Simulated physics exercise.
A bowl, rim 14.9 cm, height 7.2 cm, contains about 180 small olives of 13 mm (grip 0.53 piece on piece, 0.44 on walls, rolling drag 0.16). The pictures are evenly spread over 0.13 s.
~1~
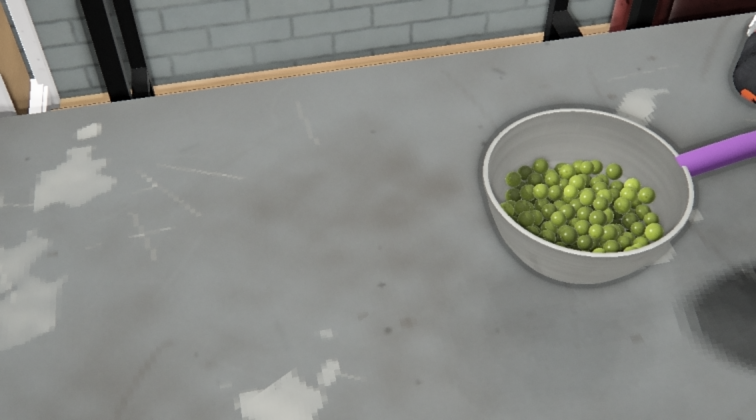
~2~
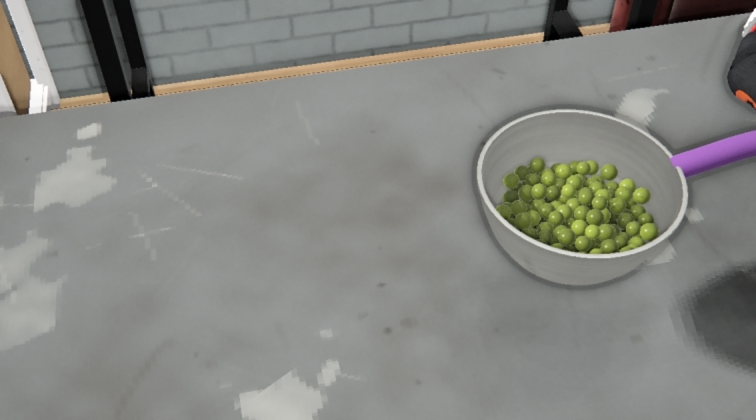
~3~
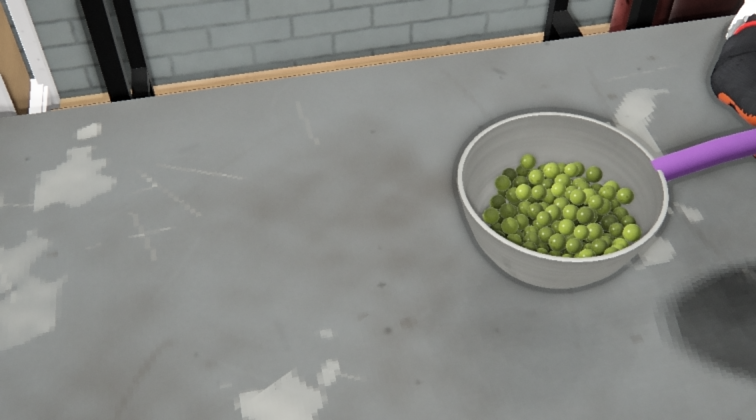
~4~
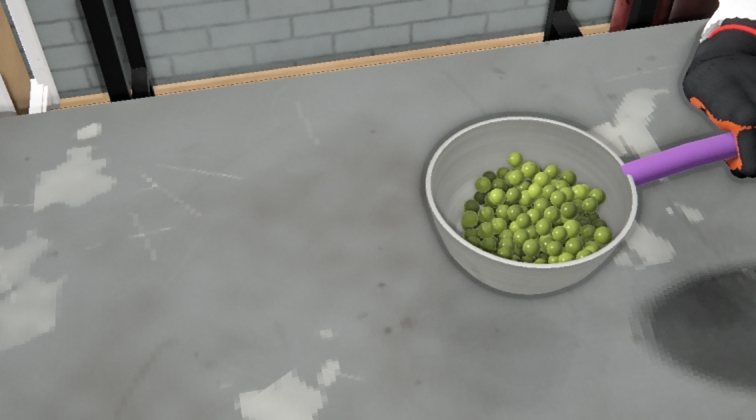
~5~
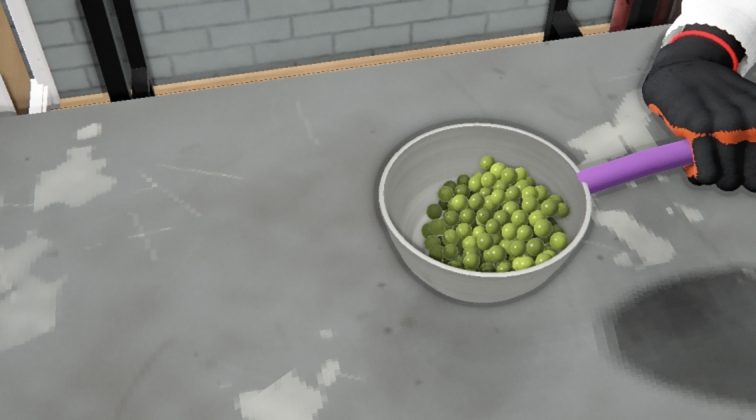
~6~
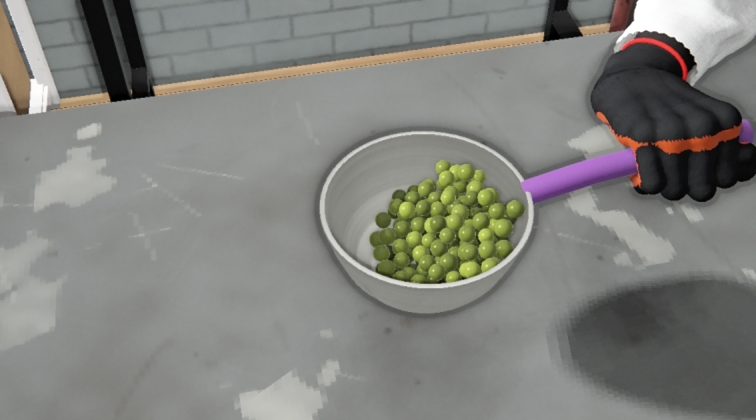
A bowl of green olives slides left across a gray table, pulled by a gloved hand.
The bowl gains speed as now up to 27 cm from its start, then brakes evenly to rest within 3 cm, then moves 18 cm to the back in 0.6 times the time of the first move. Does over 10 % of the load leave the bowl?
Lost: Above.
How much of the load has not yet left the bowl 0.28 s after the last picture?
Some 50 per cent of the load.
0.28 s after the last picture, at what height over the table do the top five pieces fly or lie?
Roughly 48 cm.
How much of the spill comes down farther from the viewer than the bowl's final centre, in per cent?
About 70 per cent.
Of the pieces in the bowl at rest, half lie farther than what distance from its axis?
Some 3.5 cm.
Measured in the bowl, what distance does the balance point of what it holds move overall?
Roughly 1.5 cm.
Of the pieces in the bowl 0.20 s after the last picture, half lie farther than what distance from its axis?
About 3.0 cm.
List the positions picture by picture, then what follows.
In the first picture, bowl at (567, 259); tilt 0 degrees; moved 0.0 cm; leading edge at (491, 192); top of the load at (562, 170).
In the second picture, bowl at (561, 260); tilt 0 degrees; moved 0.5 cm; leading edge at (484, 193); top of the load at (558, 171).
In the third picture, bowl at (544, 264); tilt 0 degrees; moved 2.0 cm; leading edge at (464, 197); top of the load at (523, 171).
In the fourth picture, bowl at (515, 271); tilt 0 degrees; moved 4.4 cm; leading edge at (432, 202); top of the load at (535, 173).
In the fifth picture, bowl at (473, 282); tilt 0 degrees; moved 7.9 cm; leading edge at (384, 210); top of the load at (495, 177).
In the sixth picture, bowl at (421, 294); tilt 0 degrees; moved 12.3 cm; leading edge at (324, 220); top of the load at (447, 179).
Then, 0.11 s after the last picture, tilt 0 degrees; bowl 95 %, in the air 5 %; middle of all pieces near (129, 266).
Then, 0.20 s after the last picture, tilt 0 degrees; bowl 60 %, in the air 40 %; middle of all pieces near (100, 104).
Then, 0.28 s after the last picture, tilt 0 degrees; bowl 50 %, in the air 50 %; middle of all pieces near (85, 51).
Then, 0.36 s after the last picture, tilt 0 degrees; bowl 50 %, in the air 50 %; middle of all pieces near (78, 61).
In the end, fallen left of where it stops 25 %, fallen behind where it stops 25 %, bowl 50 %.
